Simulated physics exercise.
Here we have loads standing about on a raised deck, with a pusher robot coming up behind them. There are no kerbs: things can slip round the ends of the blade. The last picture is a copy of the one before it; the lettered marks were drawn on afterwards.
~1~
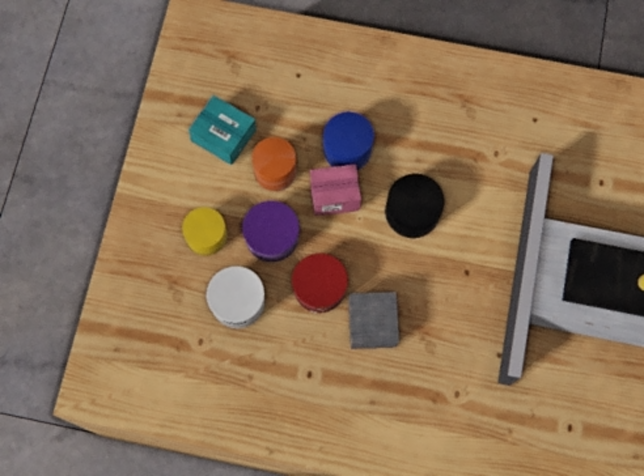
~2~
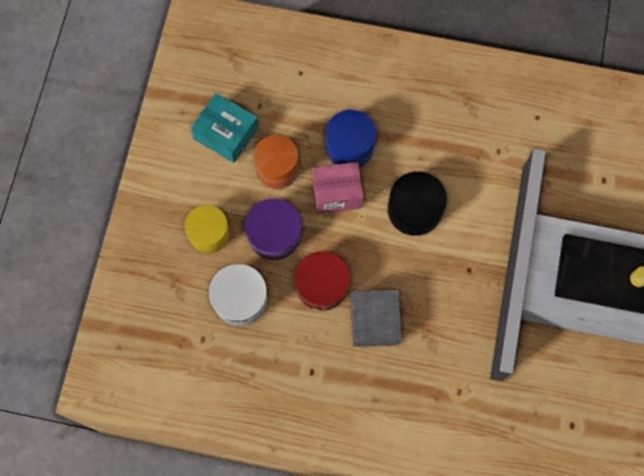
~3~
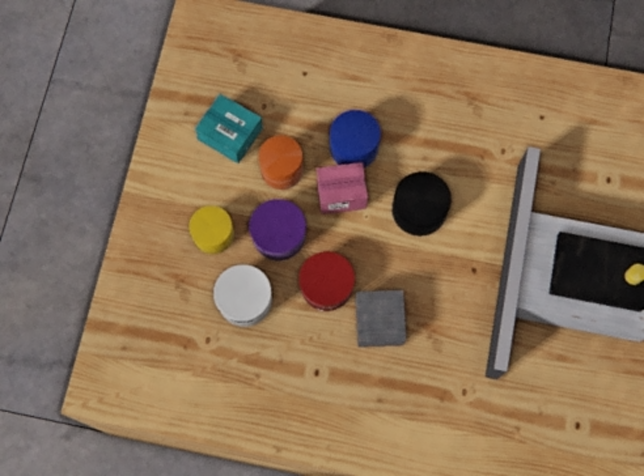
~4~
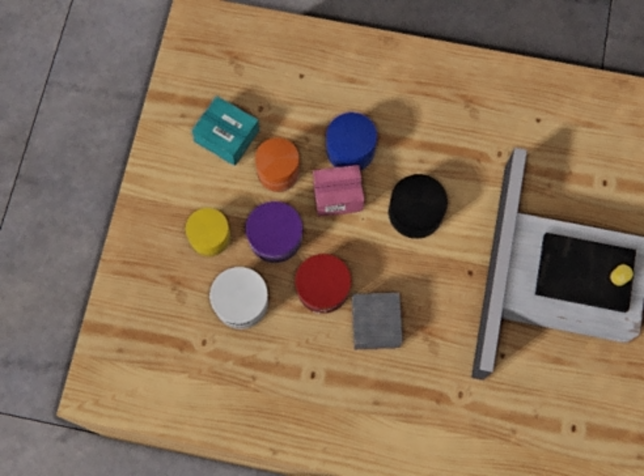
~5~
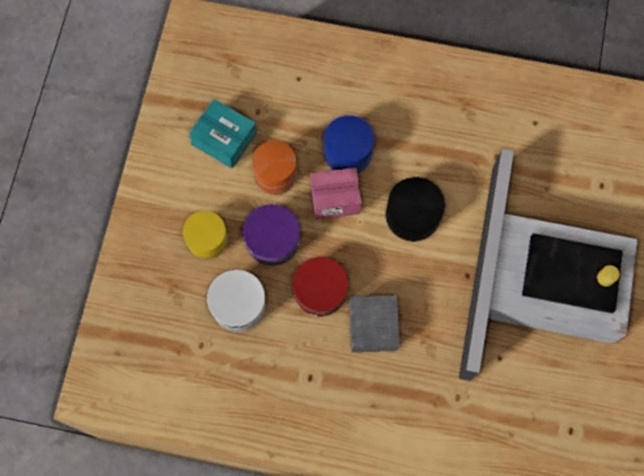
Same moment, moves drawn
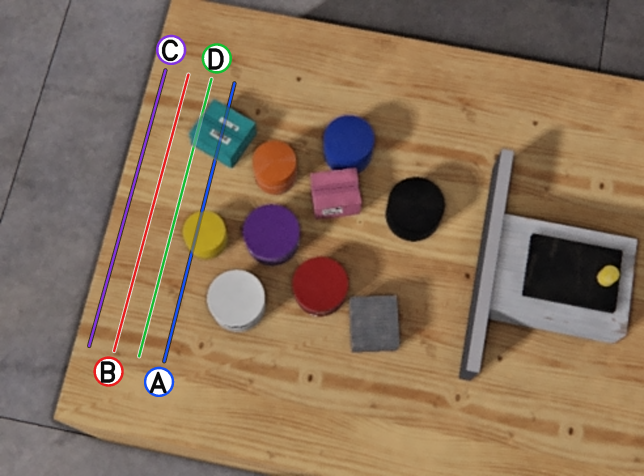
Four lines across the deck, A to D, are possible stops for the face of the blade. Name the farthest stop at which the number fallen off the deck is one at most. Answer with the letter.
It can go as far as A.
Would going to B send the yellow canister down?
Yes.
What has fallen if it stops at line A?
The orange canister.
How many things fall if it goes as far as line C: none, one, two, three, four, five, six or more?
By then, six or more.
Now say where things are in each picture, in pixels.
The first picture shows yellow canister (205, 232); white pail (237, 298); pink parcel (335, 190).
The second picture shows robot (598, 272); orange canister (277, 162).
The third picture shows robot (593, 270); red pail (327, 282).
The fourth picture shows robot (578, 270); purple pail (275, 233).
The fifth picture shows robot (566, 271); blue canister (348, 146); yellow canister (206, 235); white pail (238, 302).
On the marked copy, A at (201, 216); B at (153, 207); C at (129, 202); D at (177, 211).
Taking A. A third of the way, robot (458, 250); orange canister (268, 165); grey crate (339, 316).
Two thirds of the way, robot (353, 230); orange canister (171, 146); turquoise parcel (190, 105).
When it is over, robot (273, 214); orange canister over the edge; pink parcel (134, 153); one fallen.
As for the rest, B drops five; C drops nine; D drops five.
